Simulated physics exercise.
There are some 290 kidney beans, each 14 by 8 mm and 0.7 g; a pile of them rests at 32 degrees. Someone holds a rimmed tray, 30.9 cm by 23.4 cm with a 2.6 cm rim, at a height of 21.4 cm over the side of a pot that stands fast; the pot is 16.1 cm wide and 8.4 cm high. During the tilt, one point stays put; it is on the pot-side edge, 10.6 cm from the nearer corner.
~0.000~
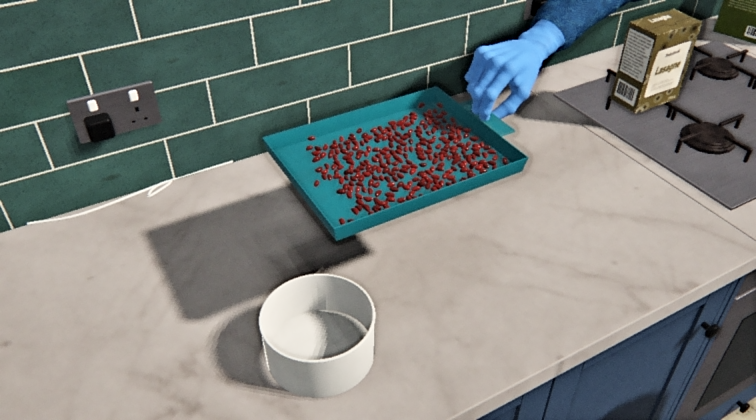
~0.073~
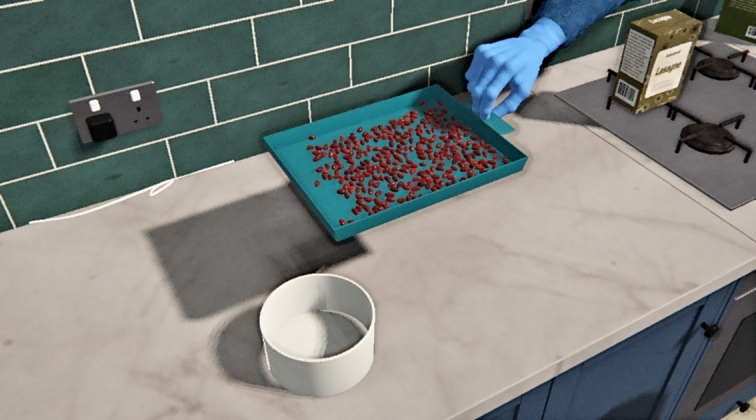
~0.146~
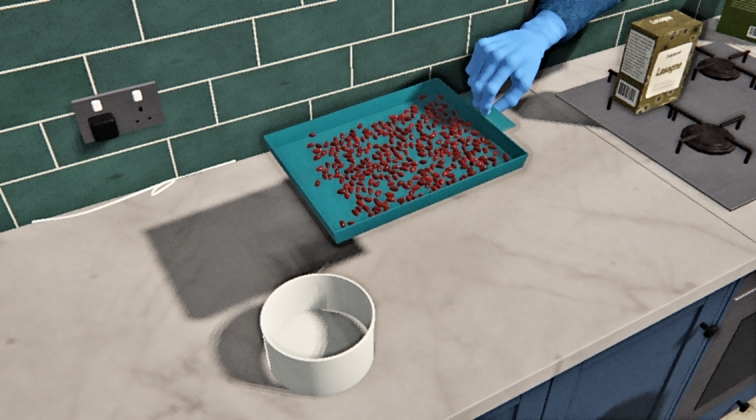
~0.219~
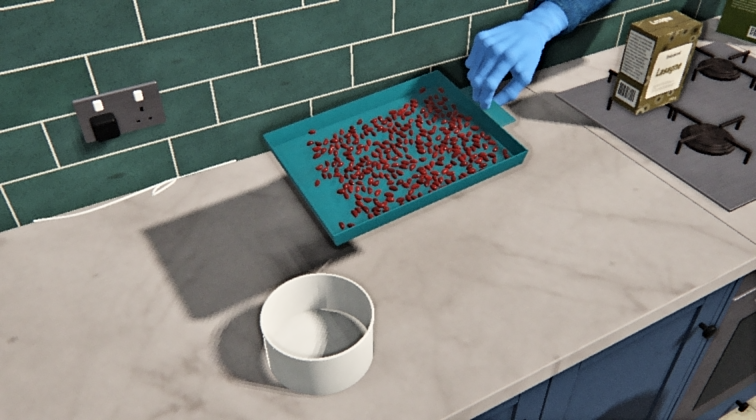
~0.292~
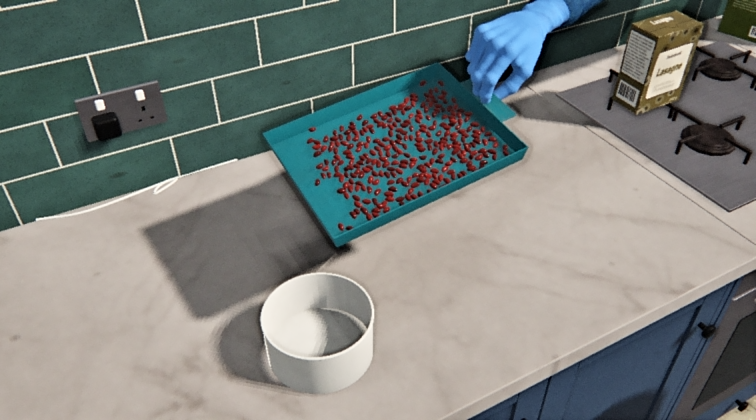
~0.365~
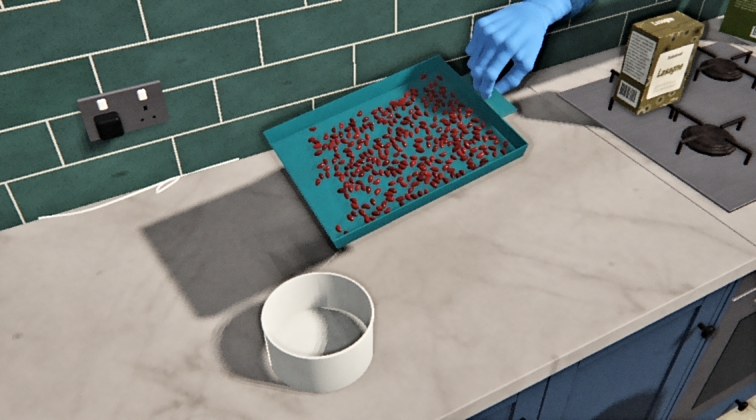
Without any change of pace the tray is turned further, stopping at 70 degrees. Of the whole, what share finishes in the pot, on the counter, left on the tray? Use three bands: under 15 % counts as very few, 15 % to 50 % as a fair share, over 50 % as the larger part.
Pot: The larger part; counter: Very few; left on the tray: A fair share.
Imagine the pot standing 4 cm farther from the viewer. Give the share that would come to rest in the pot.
Near 55 per cent in that case.
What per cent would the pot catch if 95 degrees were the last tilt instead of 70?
That comes out at some 95 per cent.
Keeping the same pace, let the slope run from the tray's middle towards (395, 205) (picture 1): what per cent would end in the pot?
Roughly 35 per cent.
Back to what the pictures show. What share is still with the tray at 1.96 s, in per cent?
Around 55 percent.
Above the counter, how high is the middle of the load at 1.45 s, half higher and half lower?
About 24 cm.
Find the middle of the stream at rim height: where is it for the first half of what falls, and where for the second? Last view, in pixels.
Earlier half at about (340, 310), later half at about (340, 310) in pixels.
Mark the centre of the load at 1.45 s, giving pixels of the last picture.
Approx. (356, 204).
Then, at 1.02 s, tilt 40 degrees; the tray holds 100 %, the pot 0 %.
After 1.45 s, tilt 57 degrees; the tray holds 100 %, the pot 0 %.
After 1.96 s, tilt 70 degrees; the tray holds 55 %, the pot 35 %.
In the end, at 3.1 s, pot 70 %, counter 0 %, tray 30 %.
